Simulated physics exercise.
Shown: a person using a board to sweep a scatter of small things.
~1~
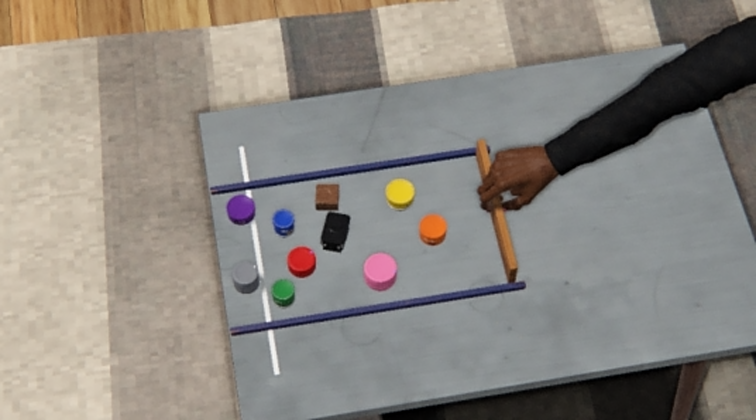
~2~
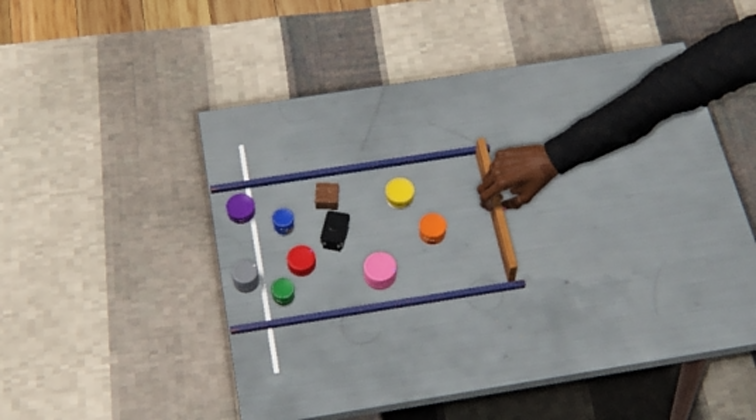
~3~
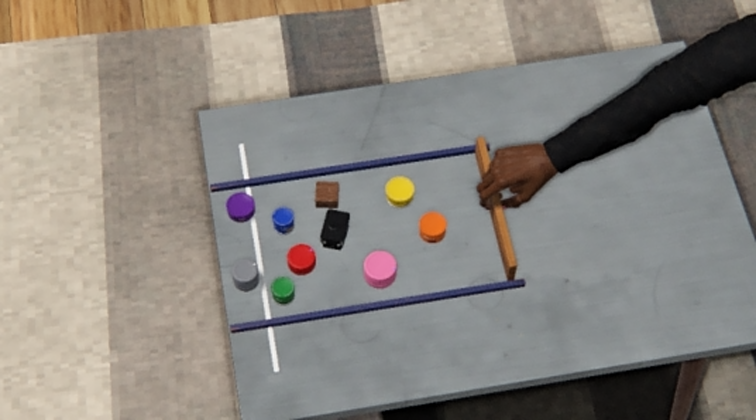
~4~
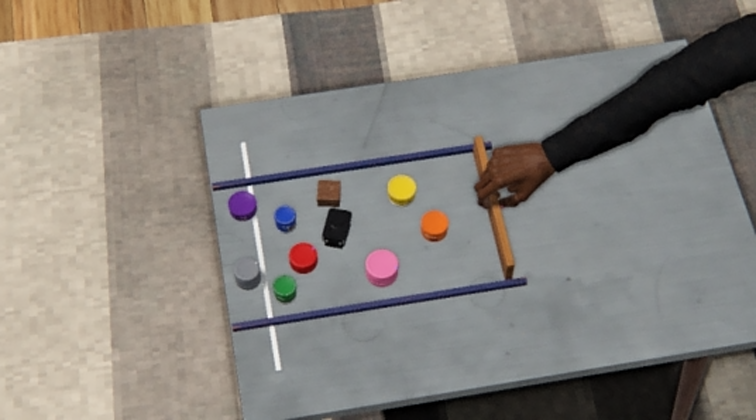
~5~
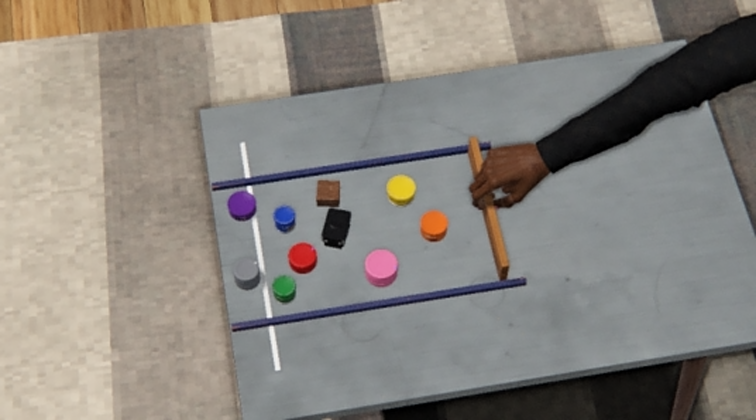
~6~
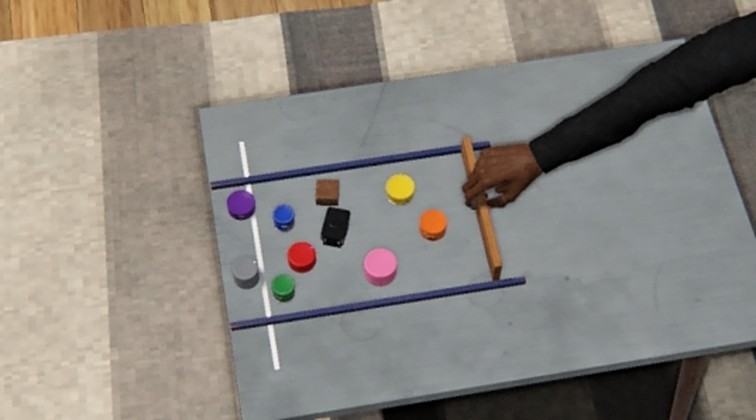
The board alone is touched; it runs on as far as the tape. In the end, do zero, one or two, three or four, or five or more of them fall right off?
You'd see one or two of the bits go off the end there.
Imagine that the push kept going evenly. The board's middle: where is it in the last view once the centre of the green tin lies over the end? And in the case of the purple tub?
The middle is at (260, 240) when it's the green tin, and at (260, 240) when it's the purple tub.
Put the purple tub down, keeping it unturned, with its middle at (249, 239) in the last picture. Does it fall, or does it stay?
From that start the object does not stay.
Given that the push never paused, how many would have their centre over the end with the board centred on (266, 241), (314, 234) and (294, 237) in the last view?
Result per place: 1; 0; 0.
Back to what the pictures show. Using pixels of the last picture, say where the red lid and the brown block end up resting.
Red lid: About (223, 278); brown block: About (238, 193).
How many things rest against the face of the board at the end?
It's 5.
Early on, none off yet; grey lid at rest near (246, 273); purple tub at rest near (241, 205); green tin at rest near (284, 289).
A while later, none off yet; grey lid travelled about its own width near (229, 276); purple tub at rest near (241, 205); green tin travelled about its own width near (257, 297).
Finally, the number that fall off is one or two; lost, grey lid.
